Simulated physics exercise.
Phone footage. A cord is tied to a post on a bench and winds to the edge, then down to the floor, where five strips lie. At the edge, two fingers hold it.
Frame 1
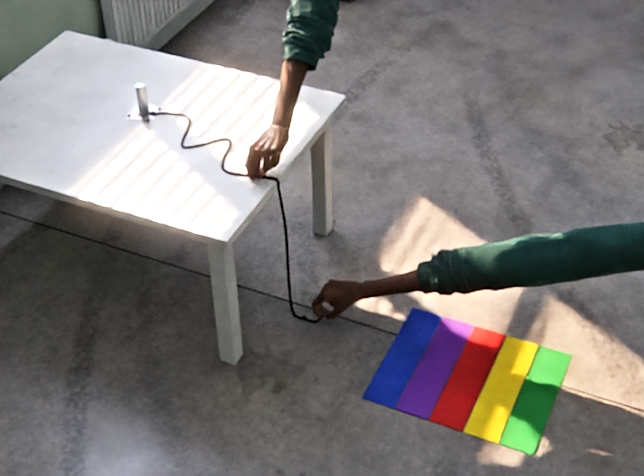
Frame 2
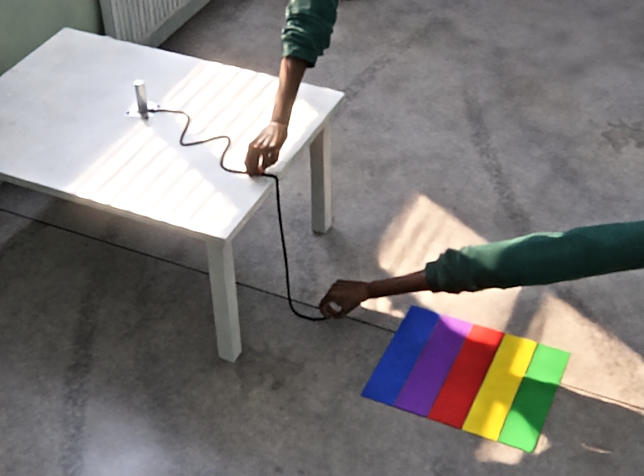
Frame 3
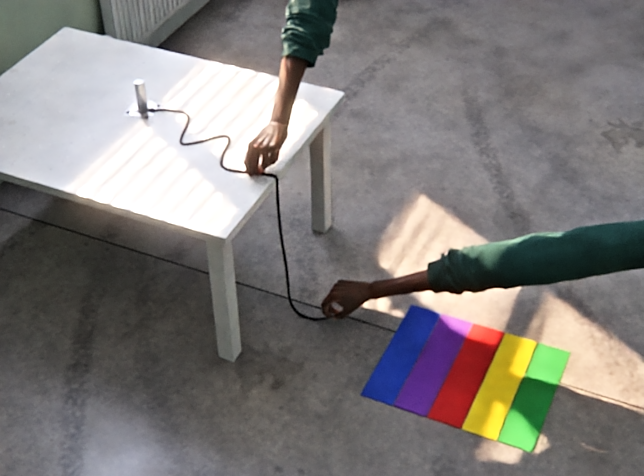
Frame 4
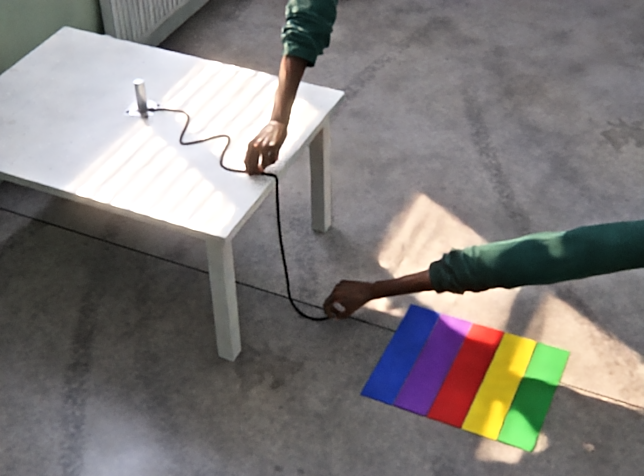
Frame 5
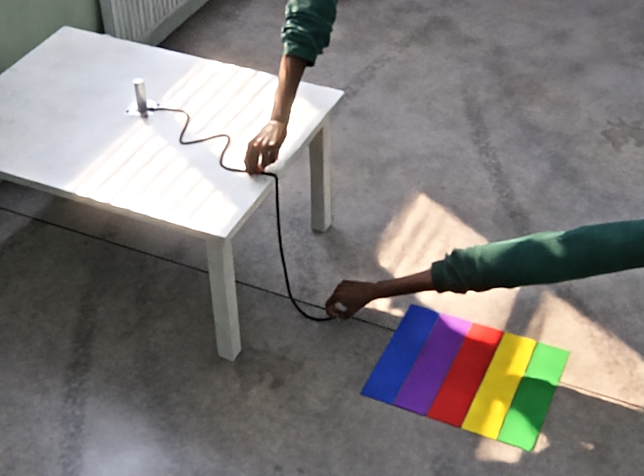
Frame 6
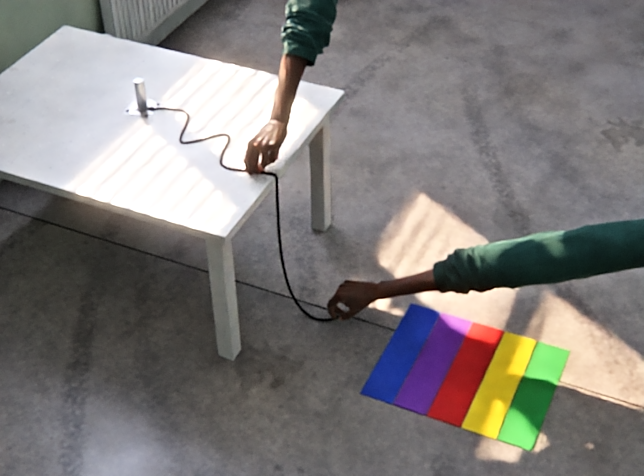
A hand holding a black cord below a white table edge moves slightly right.
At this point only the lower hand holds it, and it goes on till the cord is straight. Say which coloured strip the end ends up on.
It ends up on the yellow strip.
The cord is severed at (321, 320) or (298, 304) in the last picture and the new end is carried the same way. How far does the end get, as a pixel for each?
Taking the tries in order, the answers are (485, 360) and (445, 350).
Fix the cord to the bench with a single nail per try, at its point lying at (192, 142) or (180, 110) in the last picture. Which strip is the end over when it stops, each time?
Red; yellow.
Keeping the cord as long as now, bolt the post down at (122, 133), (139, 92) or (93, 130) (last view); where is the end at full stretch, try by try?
First (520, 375), then (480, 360), and last (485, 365).
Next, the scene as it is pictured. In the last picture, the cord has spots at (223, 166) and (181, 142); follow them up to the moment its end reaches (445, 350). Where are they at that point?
Point one: (292, 187); point two: (221, 137).
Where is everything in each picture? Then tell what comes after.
In the first frame, end (323, 316); blue (387, 386); purple (420, 397); red (454, 408); yellow (488, 419); green (524, 431).
In the second frame, end (330, 316); cord through (181, 112) (193, 144) (222, 158) (277, 181) (283, 241) (289, 295).
In the third frame, end (332, 316).
In the fourth frame, end (334, 316); cord through (181, 111) (193, 143) (222, 157) (276, 180) (281, 239) (289, 294).
In the fifth frame, end (336, 316).
In the sixth frame, end (338, 317); cord through (181, 111) (193, 142) (222, 156) (276, 179) (280, 238) (291, 294).
Soon after, end near (445, 350); over purple.
After that, end near (486, 363); over red.
At the stop, end near (511, 371); over yellow. It gets as far as the yellow strip.
